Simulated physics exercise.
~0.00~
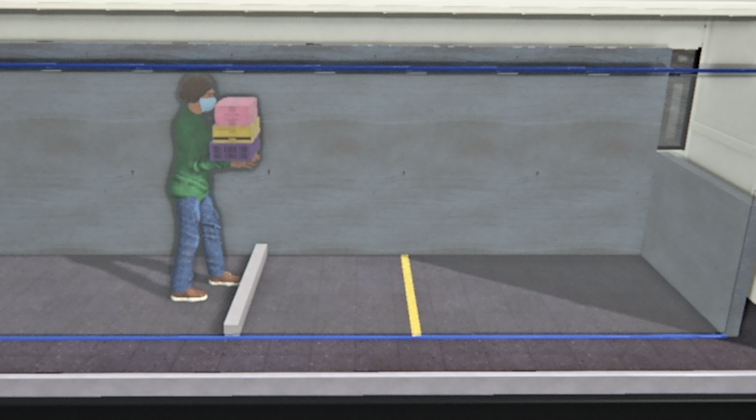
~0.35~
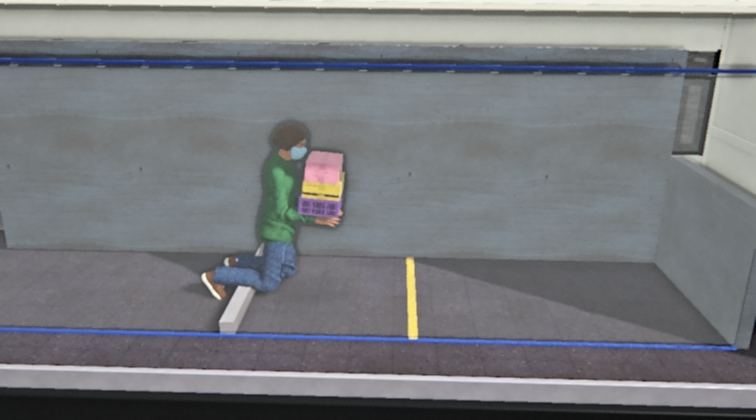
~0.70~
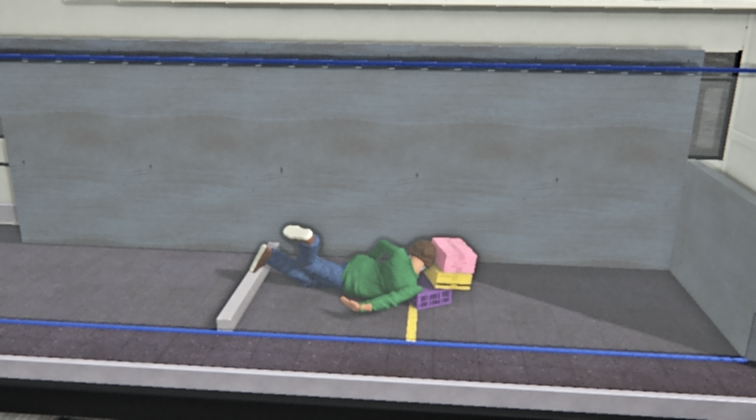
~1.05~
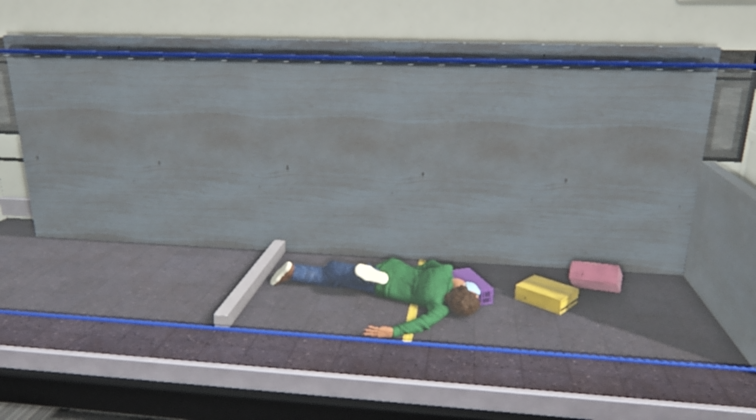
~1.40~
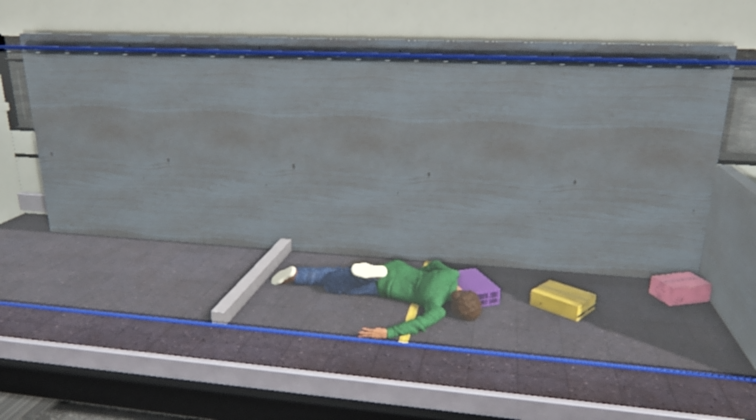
In a grey metro car, a masked passenger in a green sweater holding three stacked boxes pitched forward over a floor rail and fell flat, spilling the purple crate, yellow carton and pink carton rightward until all lay past the yellow line.
